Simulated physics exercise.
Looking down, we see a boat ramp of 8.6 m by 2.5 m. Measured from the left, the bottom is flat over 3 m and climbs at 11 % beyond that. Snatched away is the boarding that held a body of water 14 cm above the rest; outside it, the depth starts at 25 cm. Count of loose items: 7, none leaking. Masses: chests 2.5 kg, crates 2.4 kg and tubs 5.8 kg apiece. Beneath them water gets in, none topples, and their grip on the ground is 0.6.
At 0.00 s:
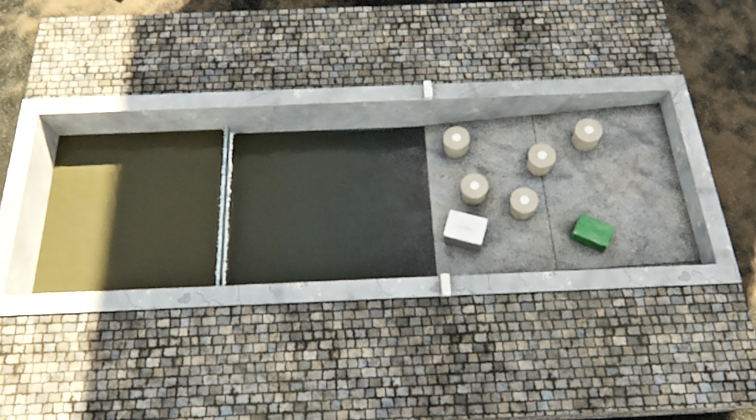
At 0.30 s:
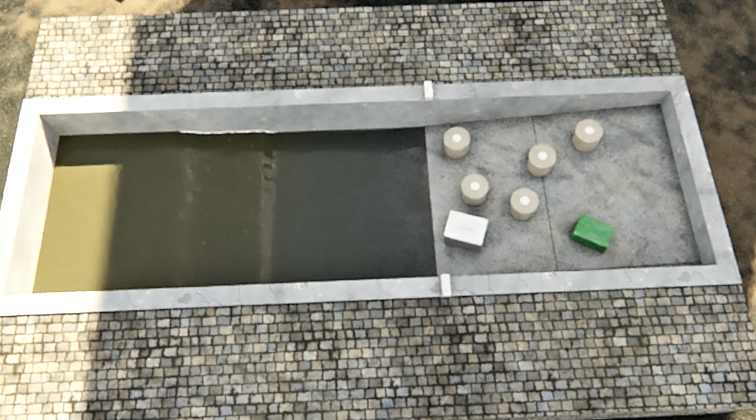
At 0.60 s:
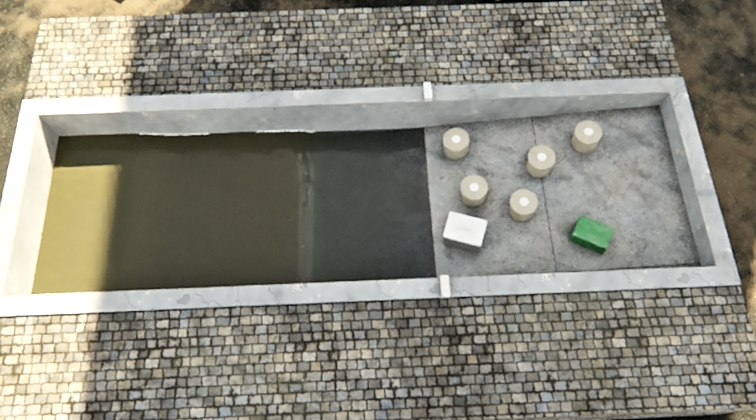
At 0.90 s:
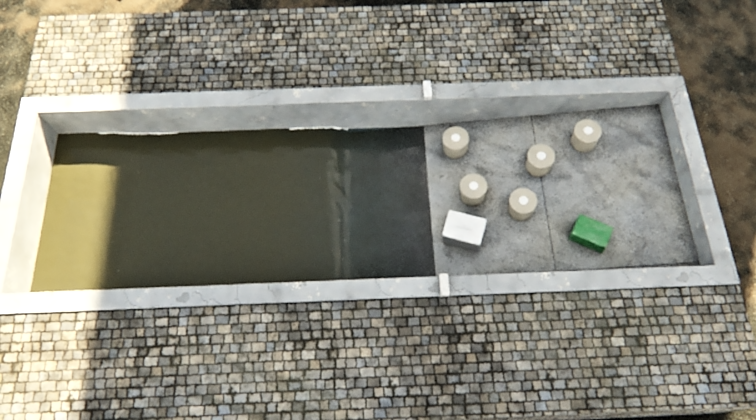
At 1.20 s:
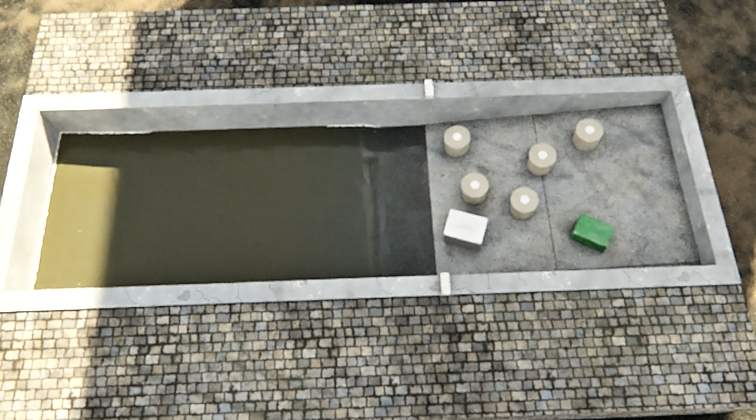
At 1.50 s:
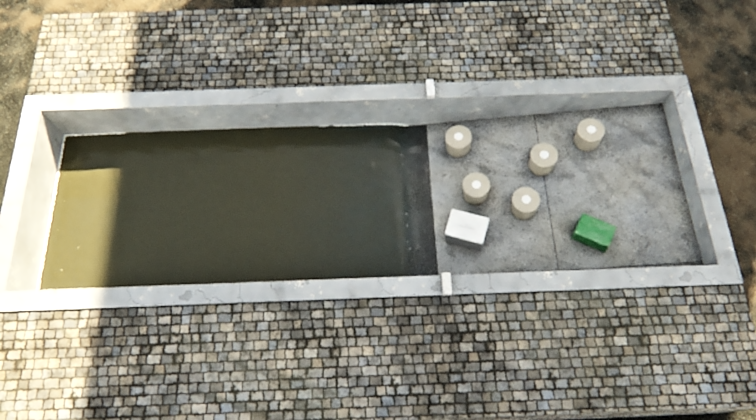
A thin divider across the murky water in a long stone basin vanished, and a low ripple slid rightward toward the dry end, where the pale tubs and the white and green crates stayed put.
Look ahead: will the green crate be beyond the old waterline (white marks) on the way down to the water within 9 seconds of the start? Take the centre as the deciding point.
Going by the pictures, the green crate won't get there, I'd say.
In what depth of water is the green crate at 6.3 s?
Depth: About 0 cm.
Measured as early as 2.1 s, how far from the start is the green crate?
Close to 0 cm.
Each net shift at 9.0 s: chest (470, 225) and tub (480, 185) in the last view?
The first is 140 cm from its start, the second 120 cm.
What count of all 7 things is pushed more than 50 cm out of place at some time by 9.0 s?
That adds up to 3.
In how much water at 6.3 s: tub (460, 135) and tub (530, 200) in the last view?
7 and 1 cm.
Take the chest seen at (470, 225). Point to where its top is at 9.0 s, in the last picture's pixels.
Near (357, 220).
After 2.1 s the green crate is near (598, 230), 0.0 m from its start, aground; 0 of 7 are over the mark; 0 afloat.
After 4.0 s the green crate is near (598, 230), 0.0 m from its start, aground; 0 of 7 are over the mark; 3 afloat.
After 6.3 s the green crate is near (598, 230), 0.0 m from its start, aground; 3 of 7 are over the mark; 2 afloat.
After 9.0 s the green crate is near (598, 230), 0.0 m from its start, aground; 3 of 7 are over the mark; 3 afloat.
